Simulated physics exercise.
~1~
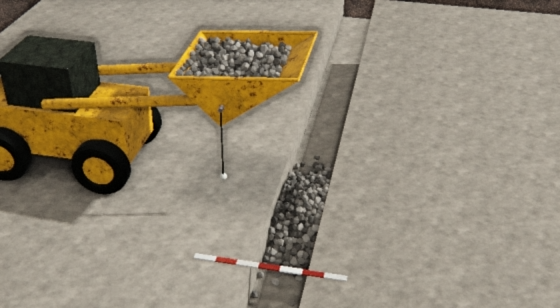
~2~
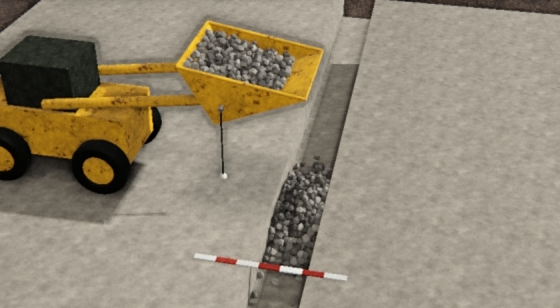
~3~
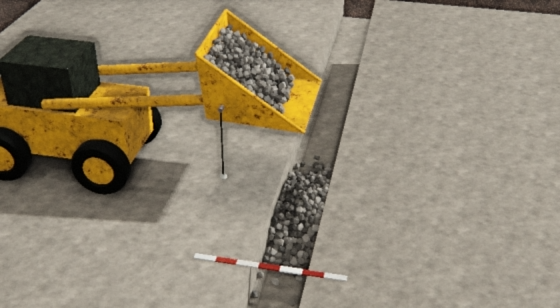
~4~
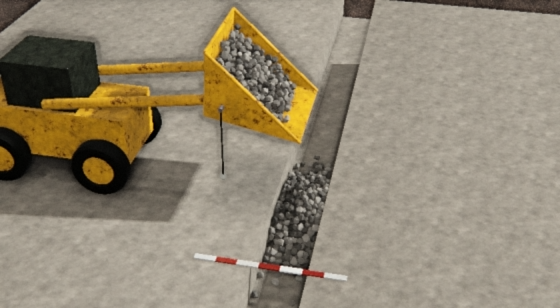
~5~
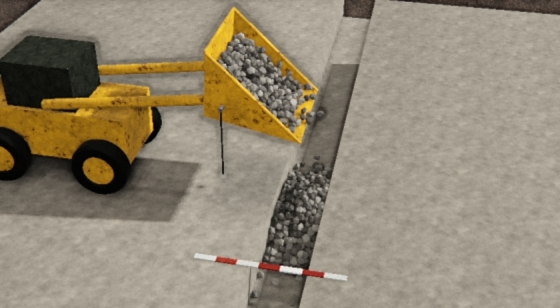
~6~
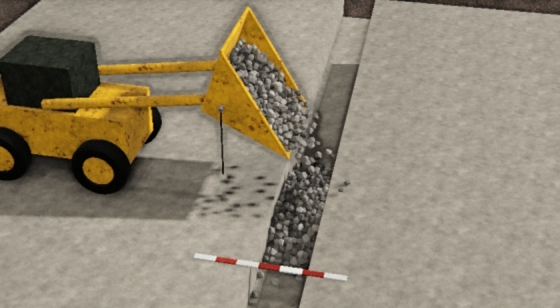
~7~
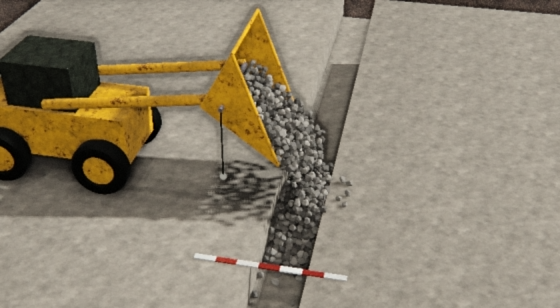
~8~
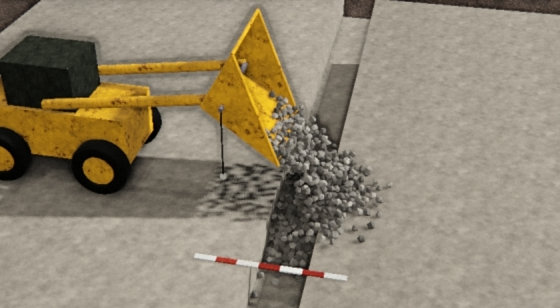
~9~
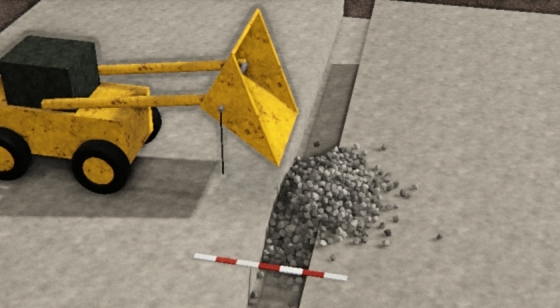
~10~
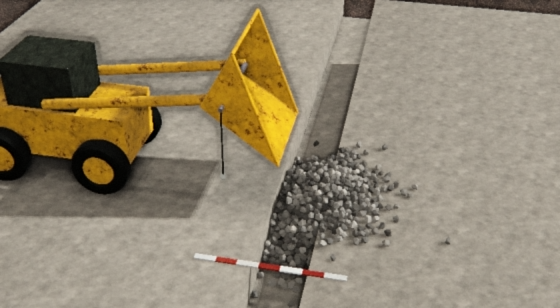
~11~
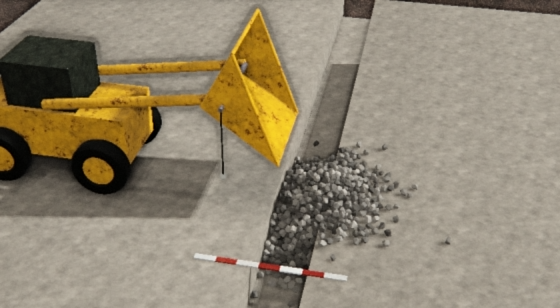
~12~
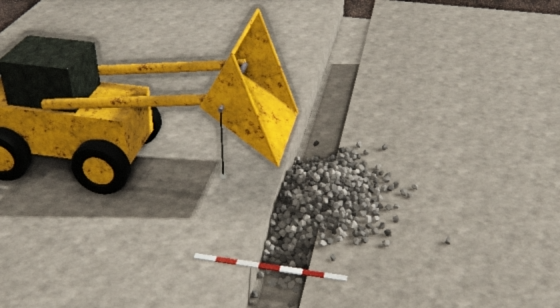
On a pale, flat building site, a yellow loader tips its raised bucket of grey stones towards a narrow trench already partly filled with stones; the load slides out, heaping in the trench and spilling onto the ground to the right, leaving the bucket empty and still.
